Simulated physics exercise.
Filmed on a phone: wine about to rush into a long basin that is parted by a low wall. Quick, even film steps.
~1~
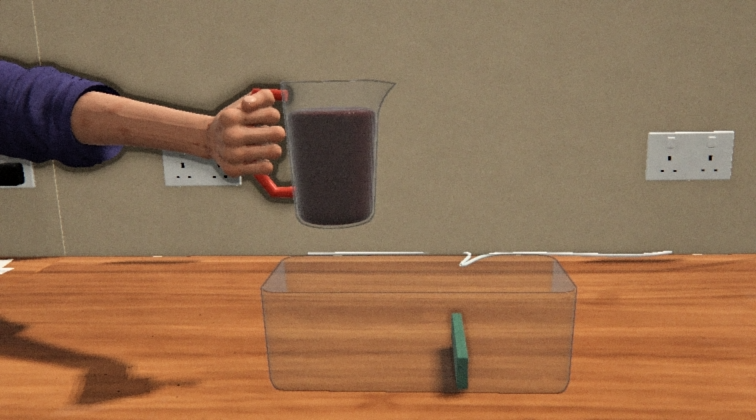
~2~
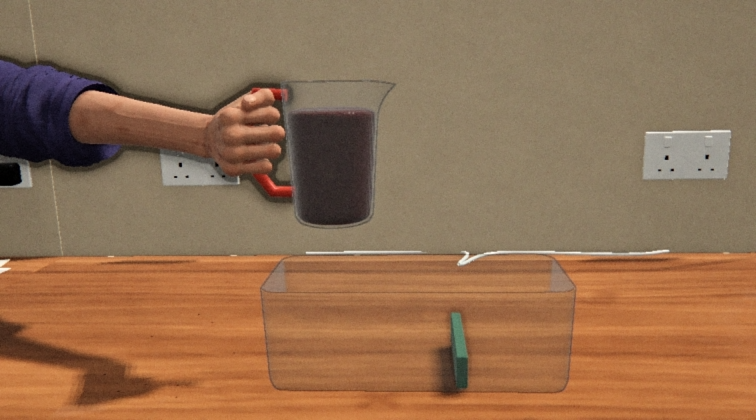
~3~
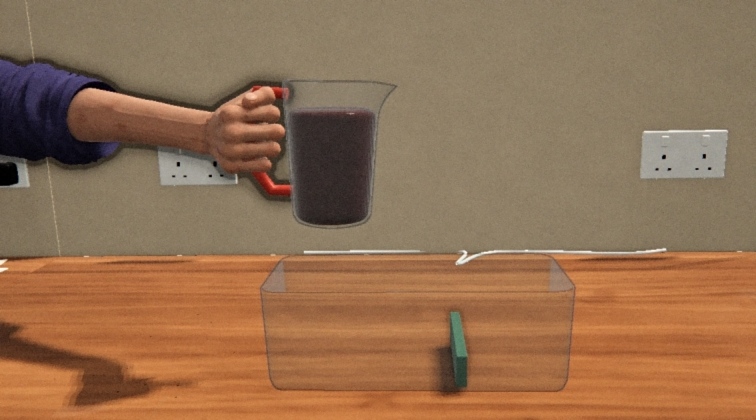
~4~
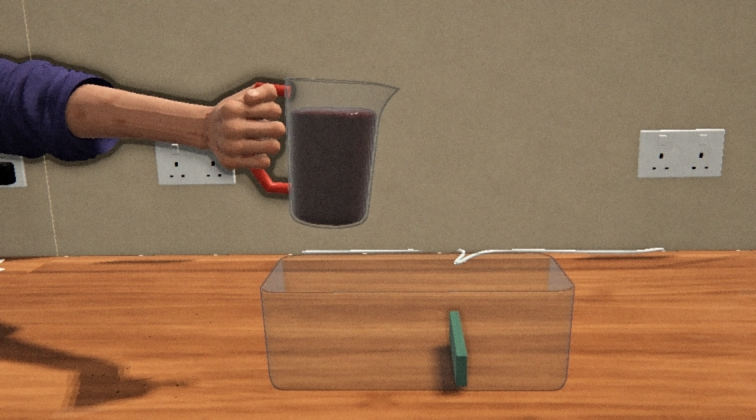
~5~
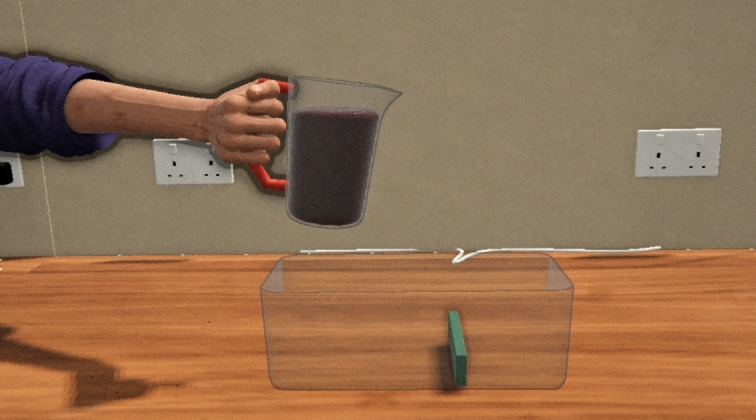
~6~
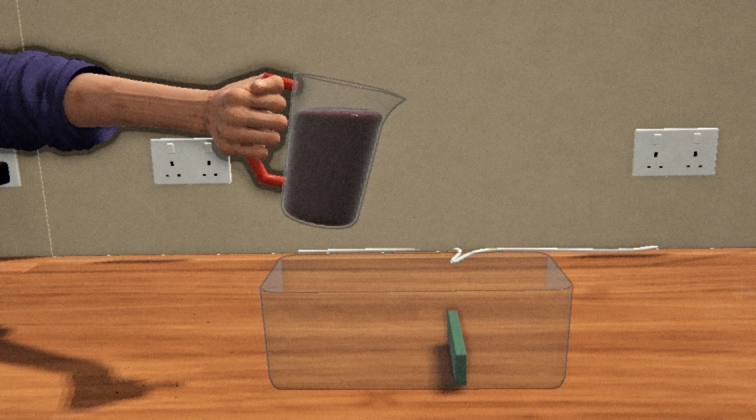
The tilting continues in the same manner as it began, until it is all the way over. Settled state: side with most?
The most liquid is found in the right area.
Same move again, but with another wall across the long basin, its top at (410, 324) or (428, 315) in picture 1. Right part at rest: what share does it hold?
Well, it's close to 95 per cent for the first one, then 95 per cent for the other.
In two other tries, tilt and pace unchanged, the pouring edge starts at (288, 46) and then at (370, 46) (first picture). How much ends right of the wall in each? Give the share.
Close to 15 in a hundred, then close to 60 in a hundred.
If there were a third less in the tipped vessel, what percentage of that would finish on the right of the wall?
80 per cent or so.
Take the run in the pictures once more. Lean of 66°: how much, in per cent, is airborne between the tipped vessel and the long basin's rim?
Airborne share: Approx. 10 %.
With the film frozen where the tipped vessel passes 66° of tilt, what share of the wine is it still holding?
90 per cent, roughly.
A moment on, the tilt is 66° and 90 per cent is still to pour, 0 is left of the wall and 1 right of it.
Next, the tilt is 94° and 48 per cent is still to pour, 2 is left of the wall and 31 right of it.
Then the tilt is 96° and 12 per cent is still to pour, 5 is left of the wall and 75 right of it.
Later the tilt is 96° and 2 per cent is still to pour, 14 is left of the wall and 82 right of it.
In the end 28 per cent lies left of the wall, 71 right of it and 1 outside.
